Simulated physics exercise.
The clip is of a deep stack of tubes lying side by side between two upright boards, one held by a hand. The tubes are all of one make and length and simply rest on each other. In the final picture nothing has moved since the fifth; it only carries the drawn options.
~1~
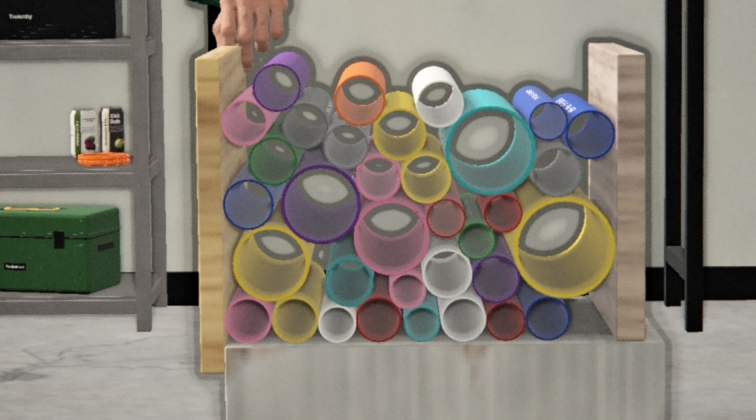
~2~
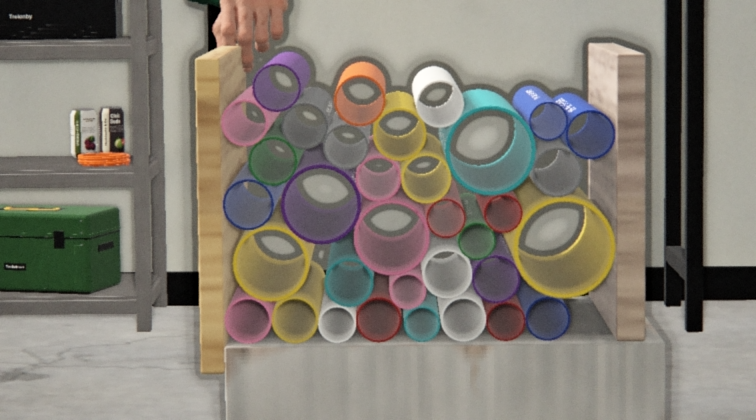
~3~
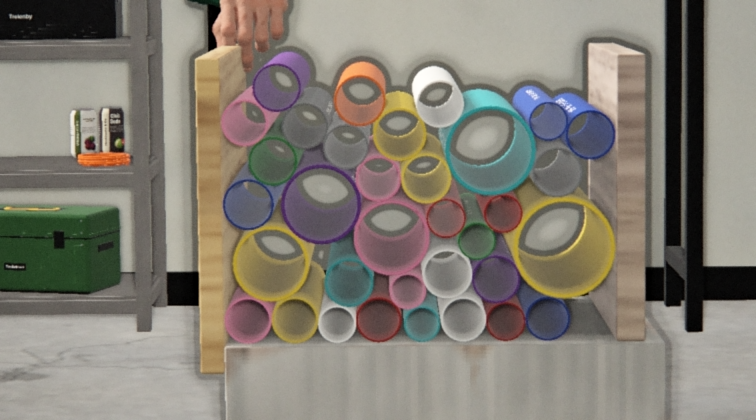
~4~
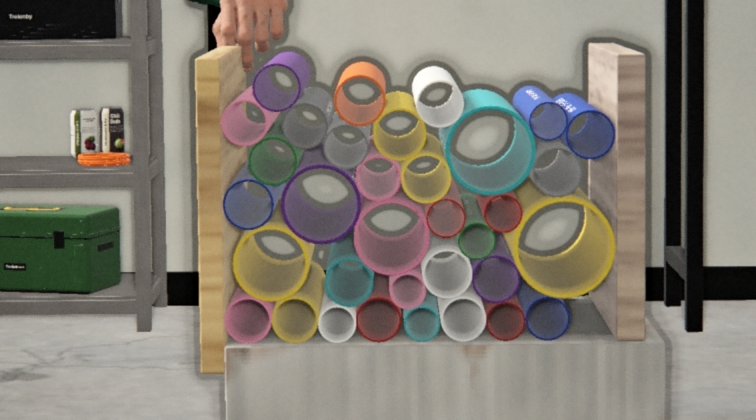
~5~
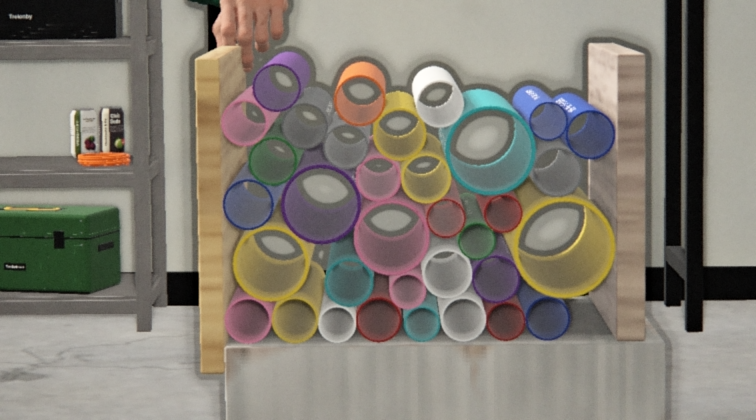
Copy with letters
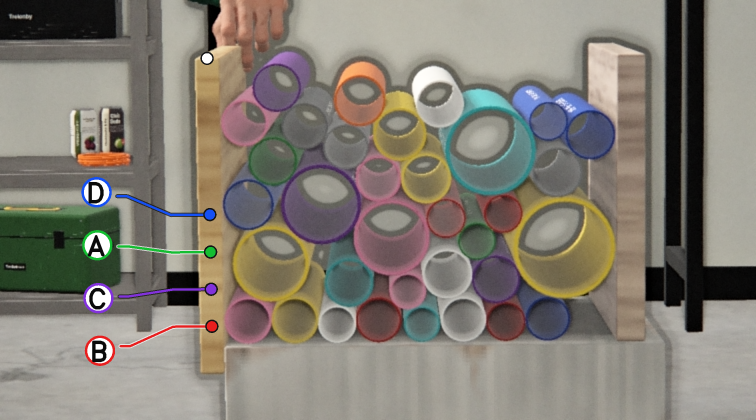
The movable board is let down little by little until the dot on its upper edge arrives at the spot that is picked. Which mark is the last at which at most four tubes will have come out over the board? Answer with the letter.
Slide it to D.
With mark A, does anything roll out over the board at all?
Yes, at A.
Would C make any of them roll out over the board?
Yes, at C.
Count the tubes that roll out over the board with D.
At D the number is two.
On the marked copy, A at (211, 252); B at (212, 327); C at (212, 289); D at (210, 215); the white dot at (207, 58).
With D. Early on, top of the board (221, 130).
Further on, top of the board (223, 212).
At the end, top of the board (223, 213), two out over the board.
As for the rest, A five out over the board; B five out over the board; C five out over the board.
